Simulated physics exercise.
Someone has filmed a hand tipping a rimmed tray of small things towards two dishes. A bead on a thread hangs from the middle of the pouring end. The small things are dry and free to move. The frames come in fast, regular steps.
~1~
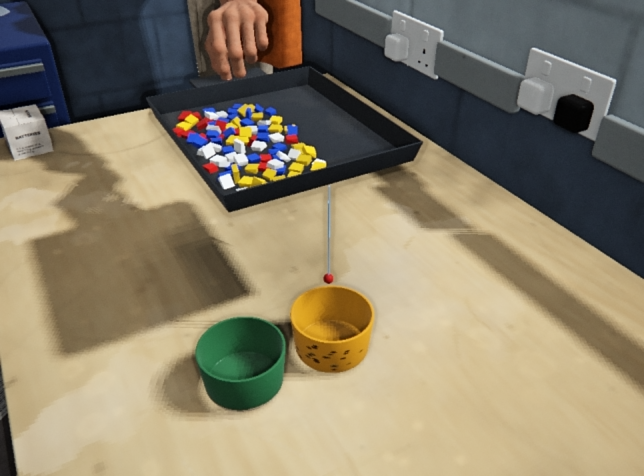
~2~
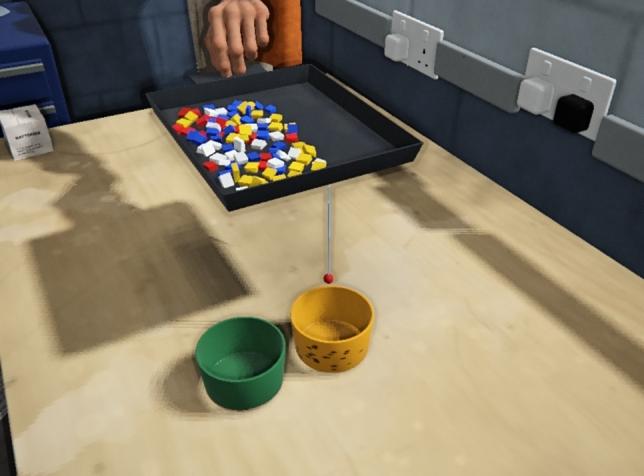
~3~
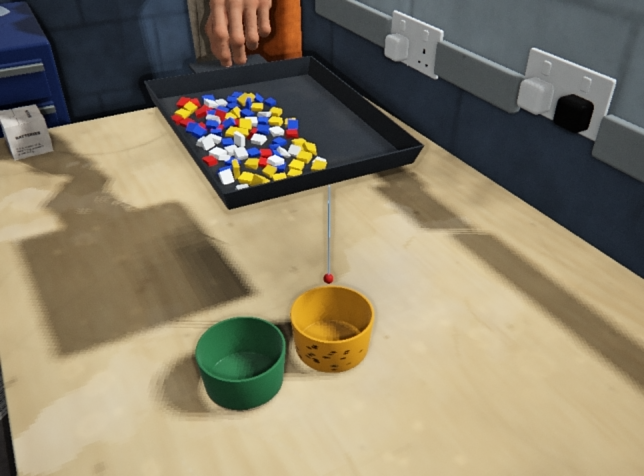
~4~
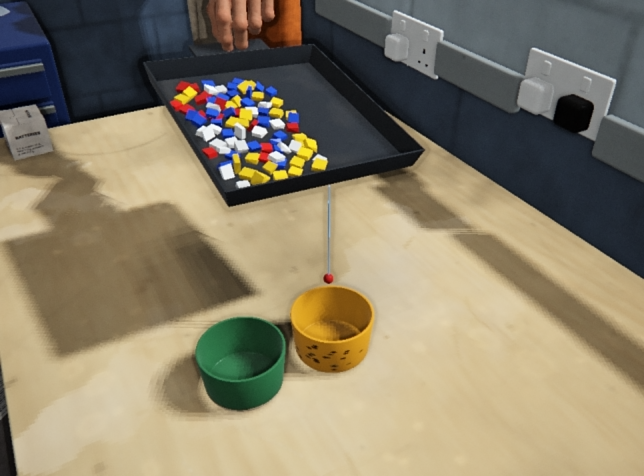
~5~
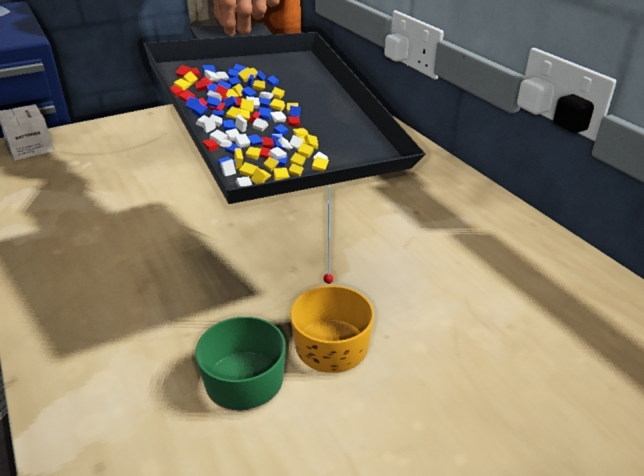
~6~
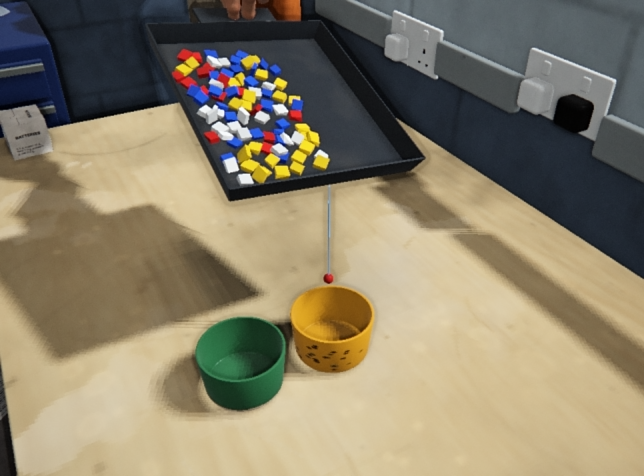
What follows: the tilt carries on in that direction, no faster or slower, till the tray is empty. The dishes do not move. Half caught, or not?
They take only the smaller part between them.
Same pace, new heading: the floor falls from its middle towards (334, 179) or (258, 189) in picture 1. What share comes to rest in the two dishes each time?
The first gives 40 %, the second 20 %.
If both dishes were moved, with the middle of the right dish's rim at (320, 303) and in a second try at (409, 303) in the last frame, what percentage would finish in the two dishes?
The first gives 0 %, the second 40 %.
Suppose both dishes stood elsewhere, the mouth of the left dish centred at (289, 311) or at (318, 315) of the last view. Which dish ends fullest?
The first try: The right dish. The second: The dish on the right.
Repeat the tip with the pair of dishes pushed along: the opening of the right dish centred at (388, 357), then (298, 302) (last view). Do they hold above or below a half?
First the smaller part, then below a half.
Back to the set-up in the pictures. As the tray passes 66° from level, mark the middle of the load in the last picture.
Close to (360, 163).
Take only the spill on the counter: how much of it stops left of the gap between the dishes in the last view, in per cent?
It comes to 0 per cent or so.
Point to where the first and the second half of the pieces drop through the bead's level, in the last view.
First near (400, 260), later near (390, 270).
Just after the last frame, tray tipped steeply; almost all on the tray; just a few in the air.
A moment on, tray tipped past a quarter turn; roughly a quarter on the tray; about a tenth in the right dish; roughly half outside both; roughly a third in the air.
Further on, tray tipped past a quarter turn; about a tenth in the right dish; almost all outside both.
When it is over, tray tipped past a quarter turn; not one in the left dish; about a tenth in the right dish; almost all outside both.
